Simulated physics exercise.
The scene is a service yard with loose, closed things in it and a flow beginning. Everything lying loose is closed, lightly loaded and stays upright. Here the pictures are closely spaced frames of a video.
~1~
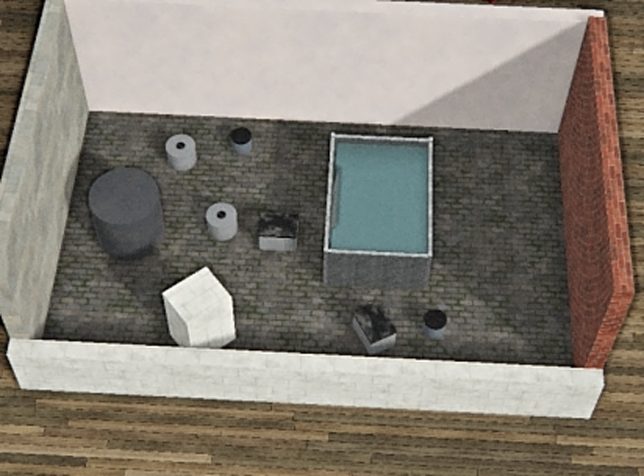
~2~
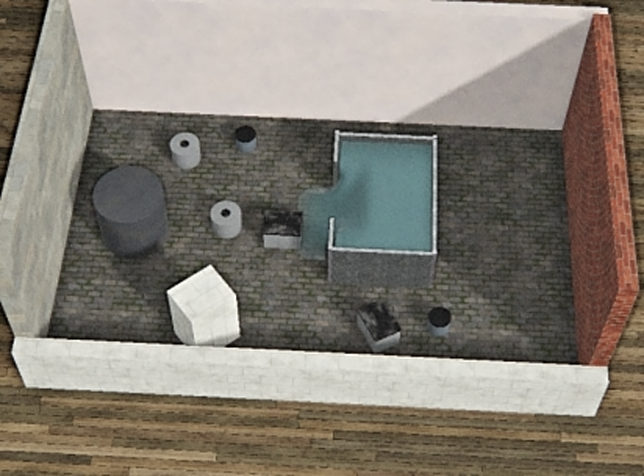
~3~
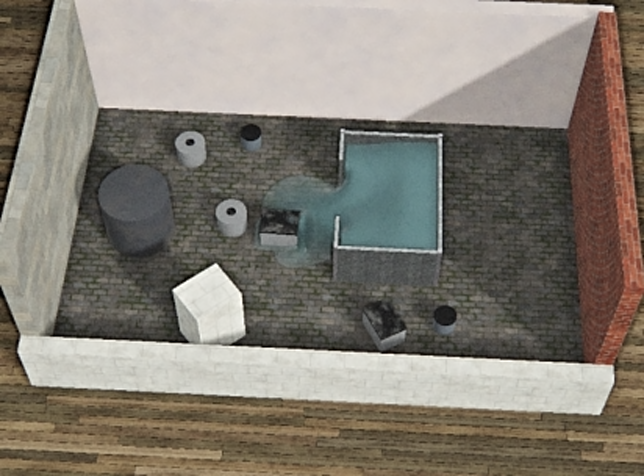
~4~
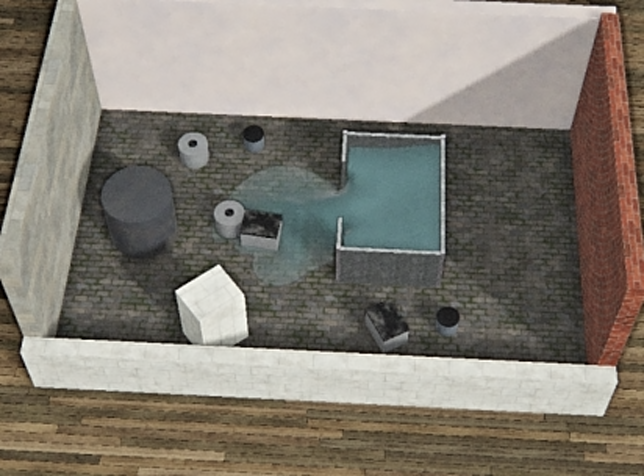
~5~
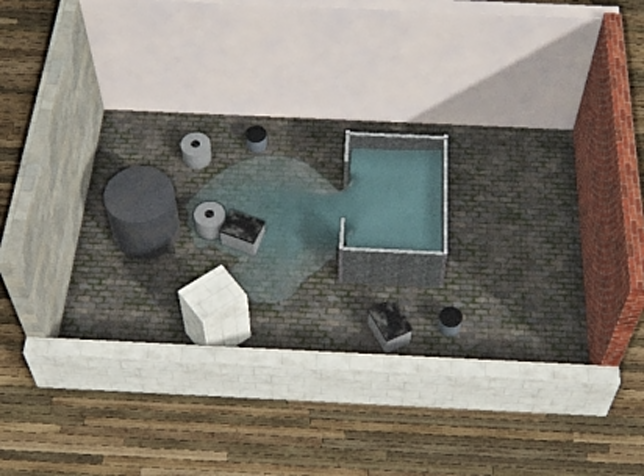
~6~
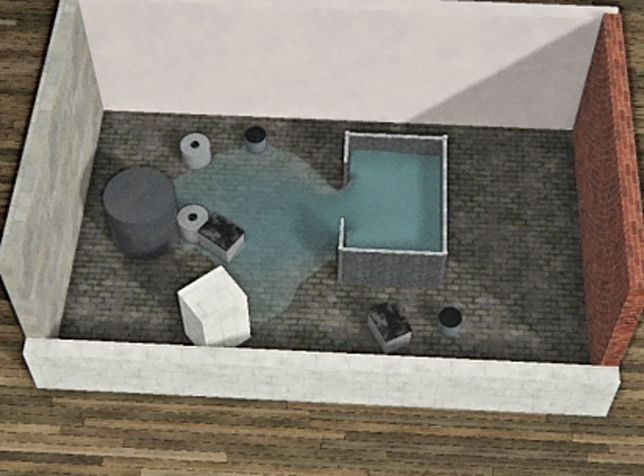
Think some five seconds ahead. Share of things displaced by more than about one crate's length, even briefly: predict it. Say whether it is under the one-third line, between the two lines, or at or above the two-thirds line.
It is between the two lines.
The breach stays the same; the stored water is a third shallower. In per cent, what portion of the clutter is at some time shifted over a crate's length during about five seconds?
Share displaced: Approx. 60 percent.
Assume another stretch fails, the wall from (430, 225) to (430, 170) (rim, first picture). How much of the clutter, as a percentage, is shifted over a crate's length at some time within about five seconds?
Close to 70 in a hundred.
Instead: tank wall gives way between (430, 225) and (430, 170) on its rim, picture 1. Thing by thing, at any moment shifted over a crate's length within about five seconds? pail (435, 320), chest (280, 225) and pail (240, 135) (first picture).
Listed in turn, ends up that far off, never travels that far, ends up that far off.
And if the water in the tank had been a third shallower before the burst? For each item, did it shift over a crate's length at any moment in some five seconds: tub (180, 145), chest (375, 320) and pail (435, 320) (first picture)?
First one cleared the mark, second one missed the mark, third one missed the mark.
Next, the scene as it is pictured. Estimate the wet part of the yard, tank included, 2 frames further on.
Roughly 35 %.
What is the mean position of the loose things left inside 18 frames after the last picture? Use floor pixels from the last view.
Near (254, 253).
A moment on, 2 of 7 are well off their spots; 1 afloat.
Next, 4 of 7 are well off their spots; 4 afloat.
Later, 4 of 7 are well off their spots; 4 afloat.
In the end, 4 of 7 are well off their spots, and 4 have been at some point; 4 afloat.
